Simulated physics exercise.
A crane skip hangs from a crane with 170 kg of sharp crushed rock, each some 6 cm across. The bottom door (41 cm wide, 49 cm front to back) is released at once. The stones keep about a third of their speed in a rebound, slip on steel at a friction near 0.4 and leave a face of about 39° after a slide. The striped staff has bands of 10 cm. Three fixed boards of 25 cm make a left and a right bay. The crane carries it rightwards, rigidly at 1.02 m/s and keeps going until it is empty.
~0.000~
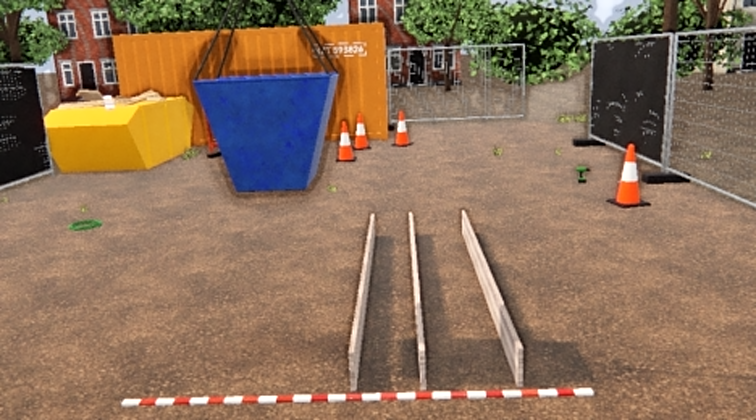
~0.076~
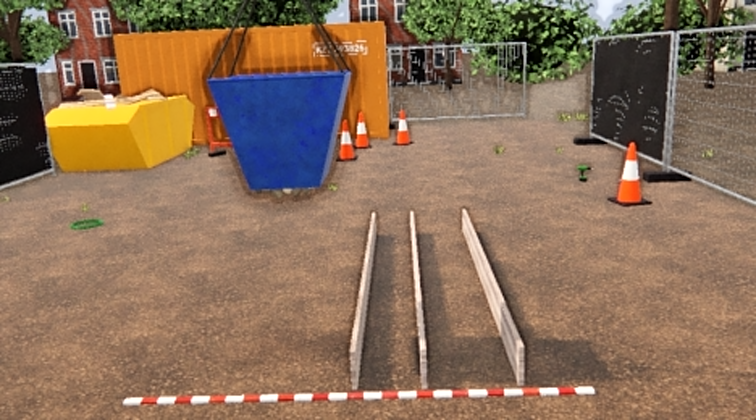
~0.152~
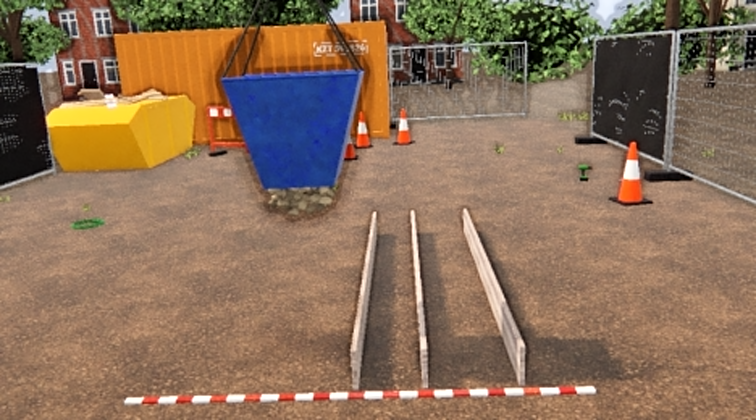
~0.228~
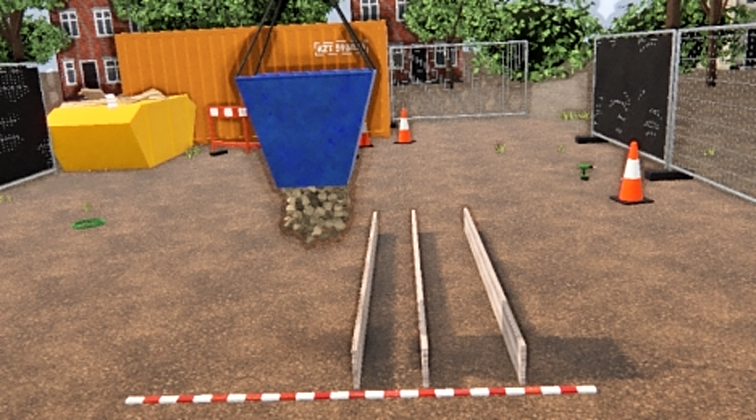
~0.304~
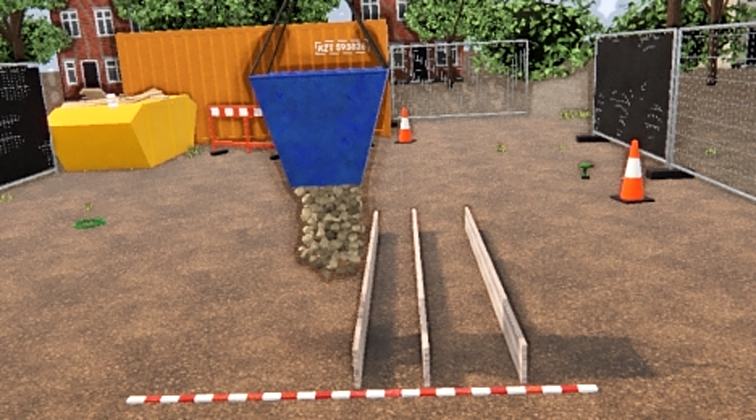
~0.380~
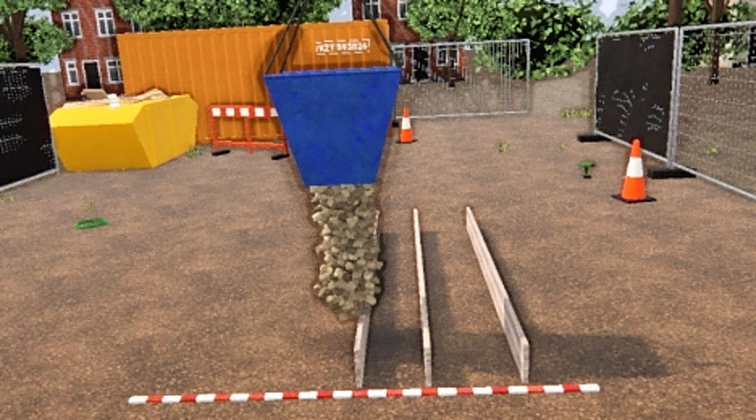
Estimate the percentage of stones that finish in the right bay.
Roughly 8 per cent ends in the right bay.
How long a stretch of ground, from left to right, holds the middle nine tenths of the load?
Roughly 110 cm.
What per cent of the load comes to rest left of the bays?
Some 20 per cent of the load.
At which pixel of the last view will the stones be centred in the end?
Near (390, 332).
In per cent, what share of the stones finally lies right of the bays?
Some 0 per cent of the load.
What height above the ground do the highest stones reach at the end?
Some 30 cm high.
After 0.7 s, 0 % in the crane skip, 19 % falling or lying left of the bays, 80 % falling or lying in the left bay, 1 % falling or lying in the right bay; the stones farthest right are at (431, 306).
After 1.1 s, 0 % in the crane skip, 20 % falling or lying left of the bays, 72 % falling or lying in the left bay, 8 % falling or lying in the right bay; the stones farthest right are at (498, 324).
After 1.7 s, 0 % in the crane skip, 20 % falling or lying left of the bays, 72 % falling or lying in the left bay, 8 % falling or lying in the right bay; the stones farthest right are at (500, 330).
After 2.6 s, 0 % in the crane skip, 20 % falling or lying left of the bays, 72 % falling or lying in the left bay, 8 % falling or lying in the right bay; the stones farthest right are at (500, 330).
After 4.5 s, 0 % in the crane skip, 20 % left of the bays, 72 % in the left bay, 8 % in the right bay; the stones farthest right are at (500, 330).
